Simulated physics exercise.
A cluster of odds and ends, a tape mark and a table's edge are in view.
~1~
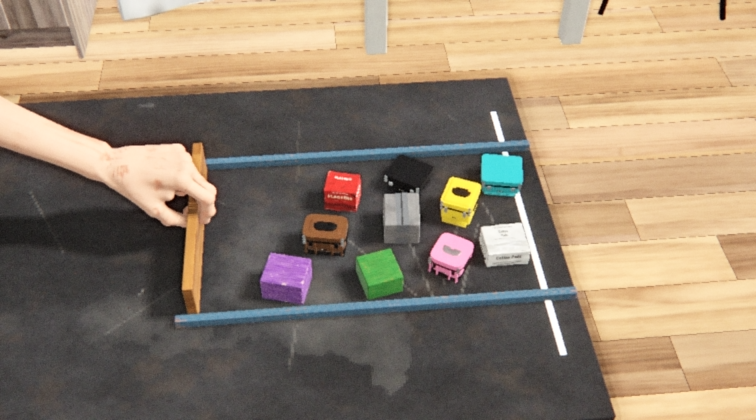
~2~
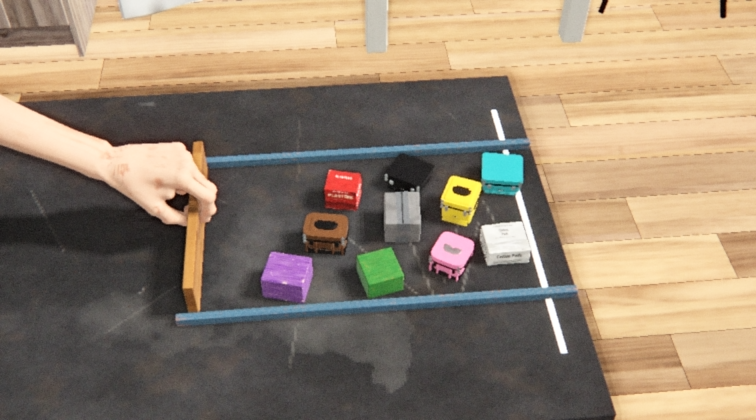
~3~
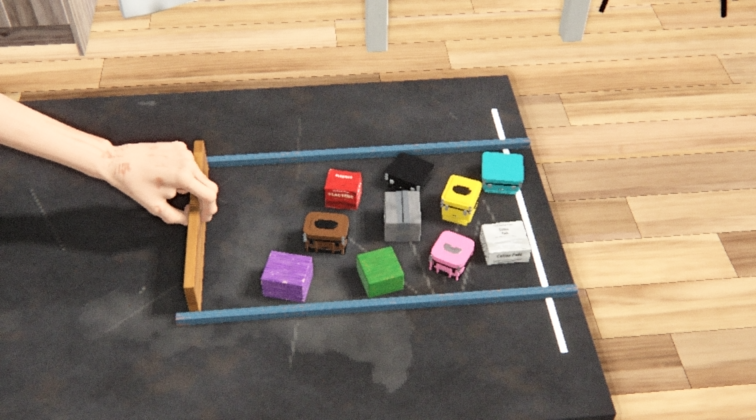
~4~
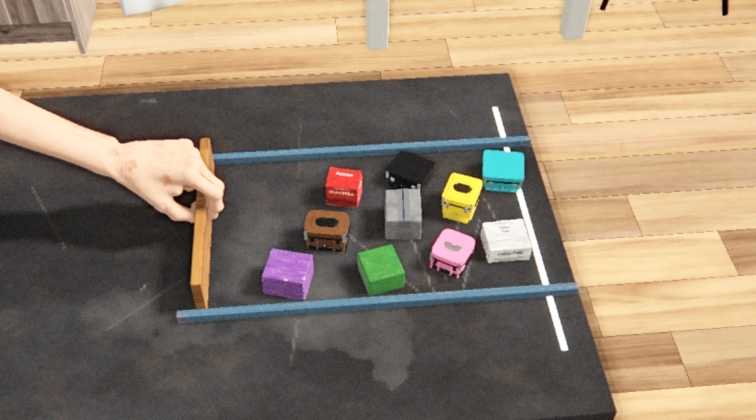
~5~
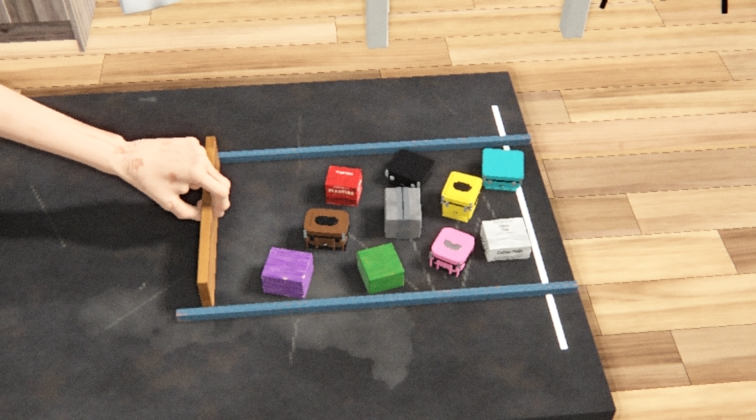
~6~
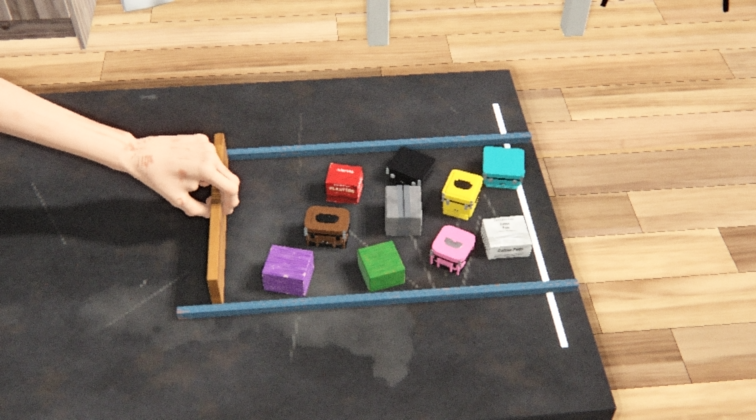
A hand reaches in from the left over a dark tabletop on a light wooden floor, seen from above at an angle. It holds an upright wooden board between two blue rails, with red, brown, purple, black, grey, green, yellow, pink, turquoise and white boxes and cases scattered rightward towards a white tape line. The hand slides the board slightly right, without touching the objects, while the view barely shifts.
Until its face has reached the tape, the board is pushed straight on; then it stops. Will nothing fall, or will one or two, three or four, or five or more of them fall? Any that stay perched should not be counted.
Lost five or more.
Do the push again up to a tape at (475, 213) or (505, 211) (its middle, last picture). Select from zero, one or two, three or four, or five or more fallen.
In turn: Three to four, then five or over.
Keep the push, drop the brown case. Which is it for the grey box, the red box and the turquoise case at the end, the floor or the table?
Grey box: Still there. Red box: Still there. Turquoise case: Over the edge.
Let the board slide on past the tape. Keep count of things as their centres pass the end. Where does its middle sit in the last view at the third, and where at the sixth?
Around (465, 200); afterwards around (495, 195).
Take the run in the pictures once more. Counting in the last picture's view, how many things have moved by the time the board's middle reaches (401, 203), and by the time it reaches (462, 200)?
Tally: First 9; then 10.
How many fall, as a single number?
The total is 7.
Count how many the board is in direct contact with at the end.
That number would be 3.
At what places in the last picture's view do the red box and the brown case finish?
In the last picture they sit at about (536, 173) and about (551, 210).
Soon after, none off yet; turquoise case at rest near (503, 168); white box at rest near (506, 238); yellow case at rest near (462, 194).
After that, none off yet; turquoise case displaced a little near (516, 167); white box displaced about its own width near (558, 222); yellow case displaced well along near (521, 192).
In the end, the number that fall off is five or more; gone, green block, grey box, black case, pink case, yellow case, white box and turquoise case.
